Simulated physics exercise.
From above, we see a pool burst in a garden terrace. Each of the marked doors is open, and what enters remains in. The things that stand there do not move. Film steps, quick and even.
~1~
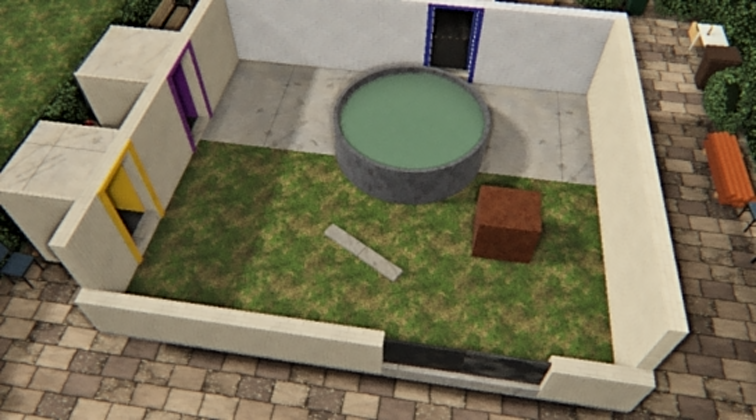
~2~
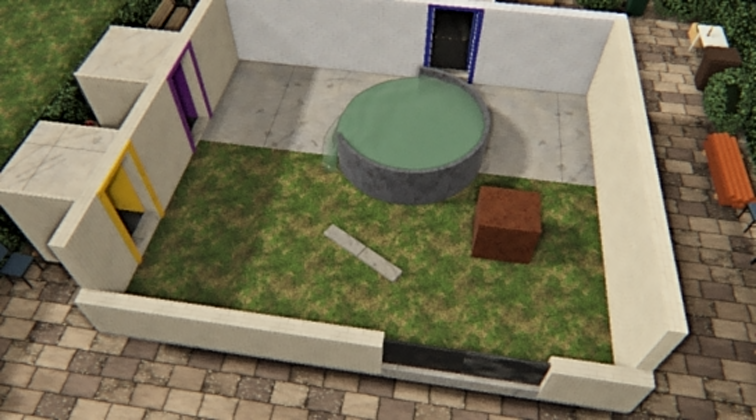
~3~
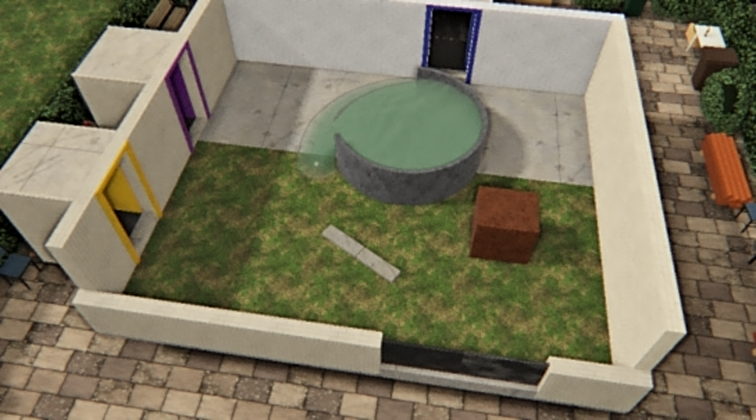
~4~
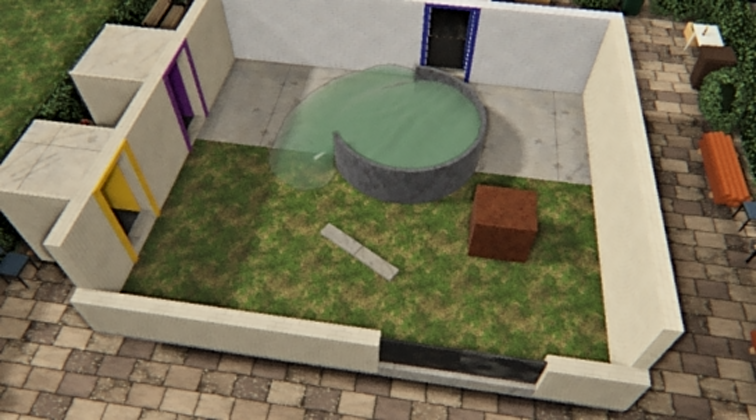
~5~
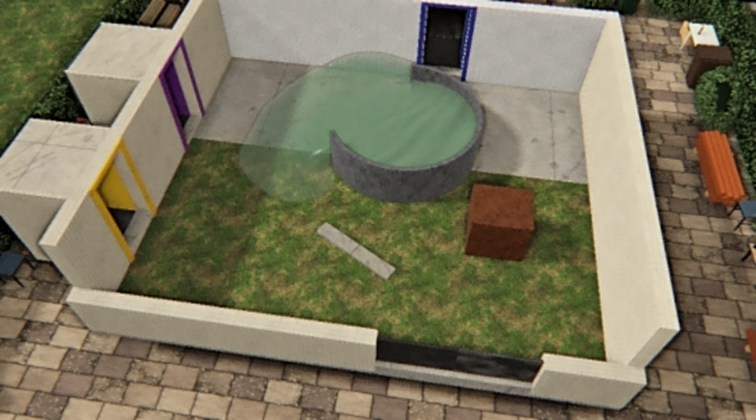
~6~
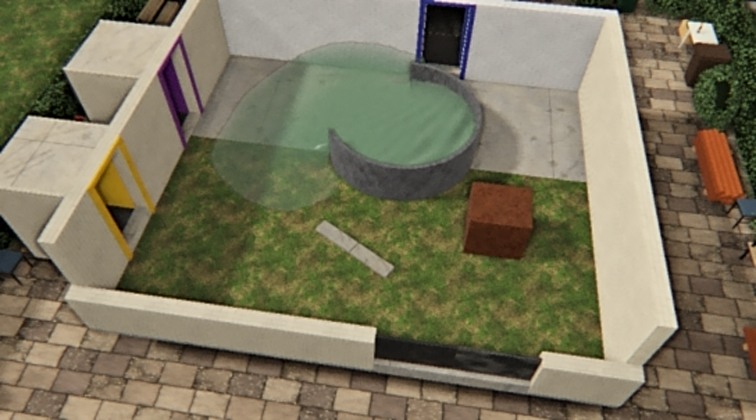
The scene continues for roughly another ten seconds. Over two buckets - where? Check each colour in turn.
Purple door over two; yellow door under or at two; blue door under or at two.
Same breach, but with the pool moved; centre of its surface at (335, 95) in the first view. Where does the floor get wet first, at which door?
First: The door marked purple.
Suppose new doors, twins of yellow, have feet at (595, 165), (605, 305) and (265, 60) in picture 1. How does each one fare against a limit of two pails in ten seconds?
In sequence: Falls short, falls short, exceeds it.
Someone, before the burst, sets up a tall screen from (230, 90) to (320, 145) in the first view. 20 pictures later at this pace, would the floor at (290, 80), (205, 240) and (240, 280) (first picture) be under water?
Lab note - spot 1 inundated, spot 2 inundated, spot 3 inundated.
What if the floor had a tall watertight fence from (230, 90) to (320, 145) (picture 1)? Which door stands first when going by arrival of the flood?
Answer - the blue one.
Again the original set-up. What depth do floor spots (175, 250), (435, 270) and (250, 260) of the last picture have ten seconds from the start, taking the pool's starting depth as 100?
In order: Roughly 14, 12 and 14 in a hundred.
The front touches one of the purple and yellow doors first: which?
Answer: The one in purple.
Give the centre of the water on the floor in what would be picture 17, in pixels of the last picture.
Close to (322, 113), I reckon.
A moment on, water covers 35 % of the floor; the purple door over two buckets in, the yellow door not reached, the blue door under two buckets in.
Next, water covers 45 % of the floor; the purple door far over two buckets in, the yellow door wet at the sill, nothing in, the blue door under two buckets in.
Then, water covers 55 % of the floor; the purple door far over two buckets in, the yellow door wet at the sill, nothing in, the blue door under two buckets in.
Later, water covers 80 % of the floor; the purple door far over two buckets in, the yellow door wet at the sill, nothing in, the blue door under two buckets in.
In the end, water covers 100 % of the floor; the purple door far over two buckets in, the yellow door under two buckets in, the blue door under two buckets in.
